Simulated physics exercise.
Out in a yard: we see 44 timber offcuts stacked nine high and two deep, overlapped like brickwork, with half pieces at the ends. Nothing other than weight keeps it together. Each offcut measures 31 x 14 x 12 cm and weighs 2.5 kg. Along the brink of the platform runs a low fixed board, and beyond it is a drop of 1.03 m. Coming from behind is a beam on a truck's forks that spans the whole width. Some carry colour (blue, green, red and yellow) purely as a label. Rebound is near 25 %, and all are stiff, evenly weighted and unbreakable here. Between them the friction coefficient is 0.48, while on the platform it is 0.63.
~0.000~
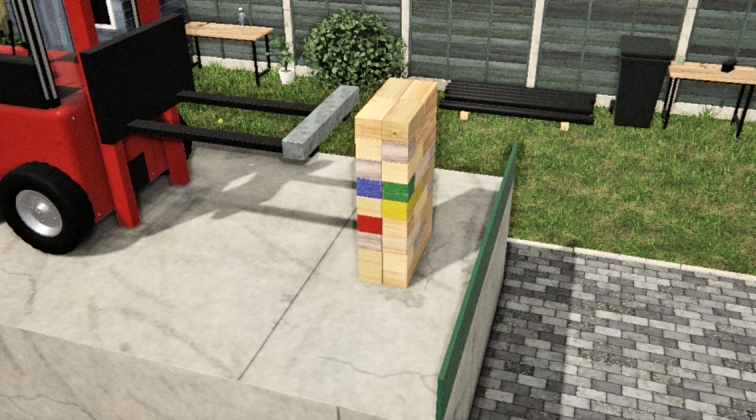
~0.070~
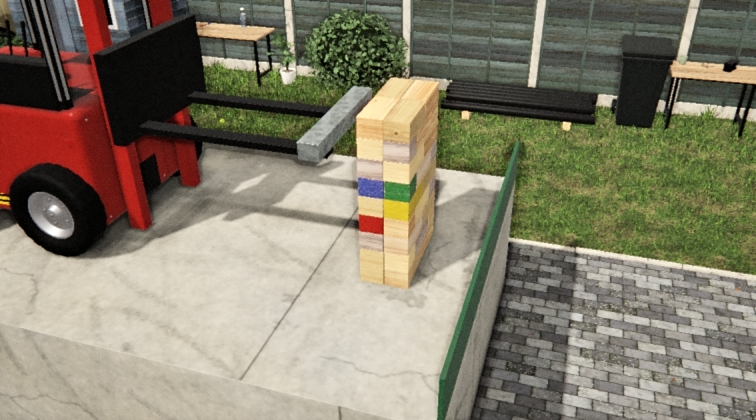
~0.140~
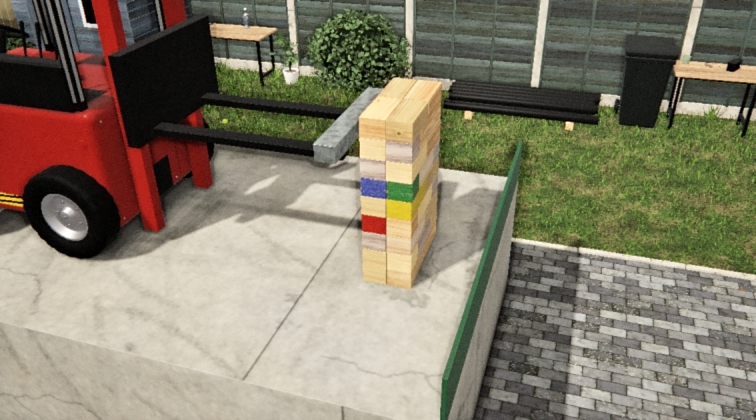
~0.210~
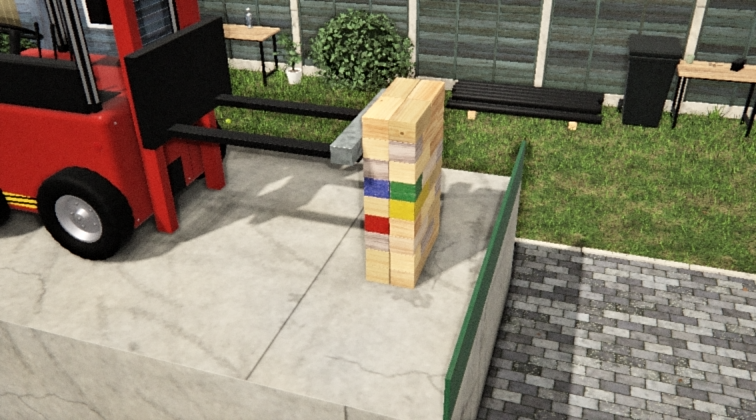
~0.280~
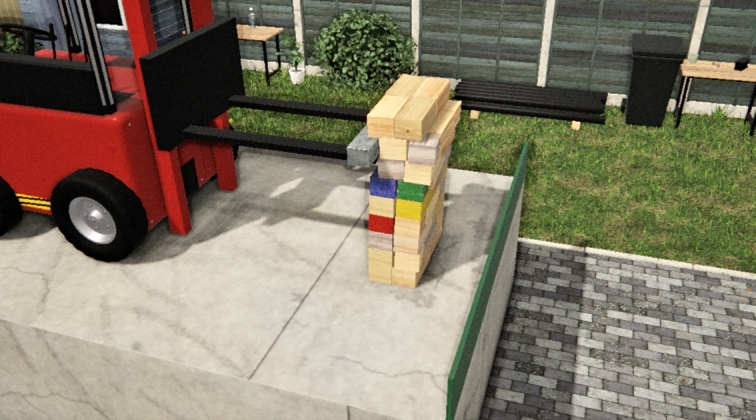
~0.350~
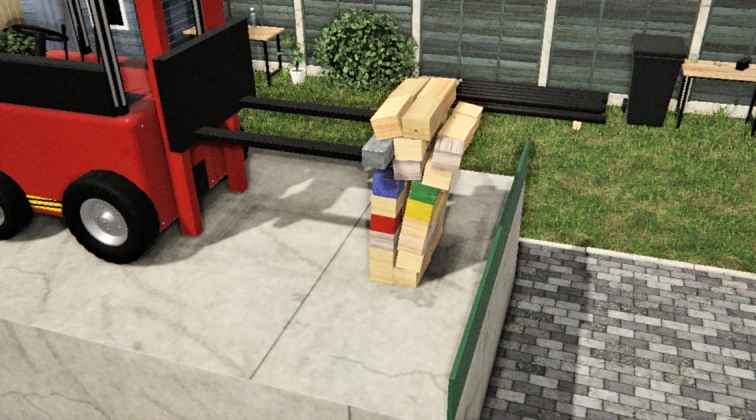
In a yard, a red forklift driving a grey beam rightward into a stack of wooden blocks, pushing its upper rows askew.
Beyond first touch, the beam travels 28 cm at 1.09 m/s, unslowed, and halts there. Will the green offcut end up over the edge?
Oh, that one is a goner.
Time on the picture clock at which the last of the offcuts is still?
Rest time: Around 3.0 s.
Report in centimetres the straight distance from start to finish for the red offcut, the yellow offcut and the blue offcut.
About: Red 0, yellow 50, blue 0.
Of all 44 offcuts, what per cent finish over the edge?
Roughly 20 percent.
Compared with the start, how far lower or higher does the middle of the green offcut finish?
160 cm lower.
After 0.48 s, none of the 44 offcuts over the edge, 30 disturbed; green offcut leaning 26°; yellow offcut leaning 26°.
After 0.74 s, none of the 44 offcuts over the edge, 31 disturbed; green offcut on its side; yellow offcut leaning 47°, 18 cm lower.
After 1.24 s, 8 of the 44 offcuts over the edge; green offcut leaning 37°, 1.58 m lower; yellow offcut leaning 3°, 32 cm lower.
At rest (3.4 s), 8 of the 44 offcuts over the edge; green offcut on its side; yellow offcut 32 cm lower; blue offcut unmoved. As the last picture would show them, middles, yellow offcut near (478, 254).
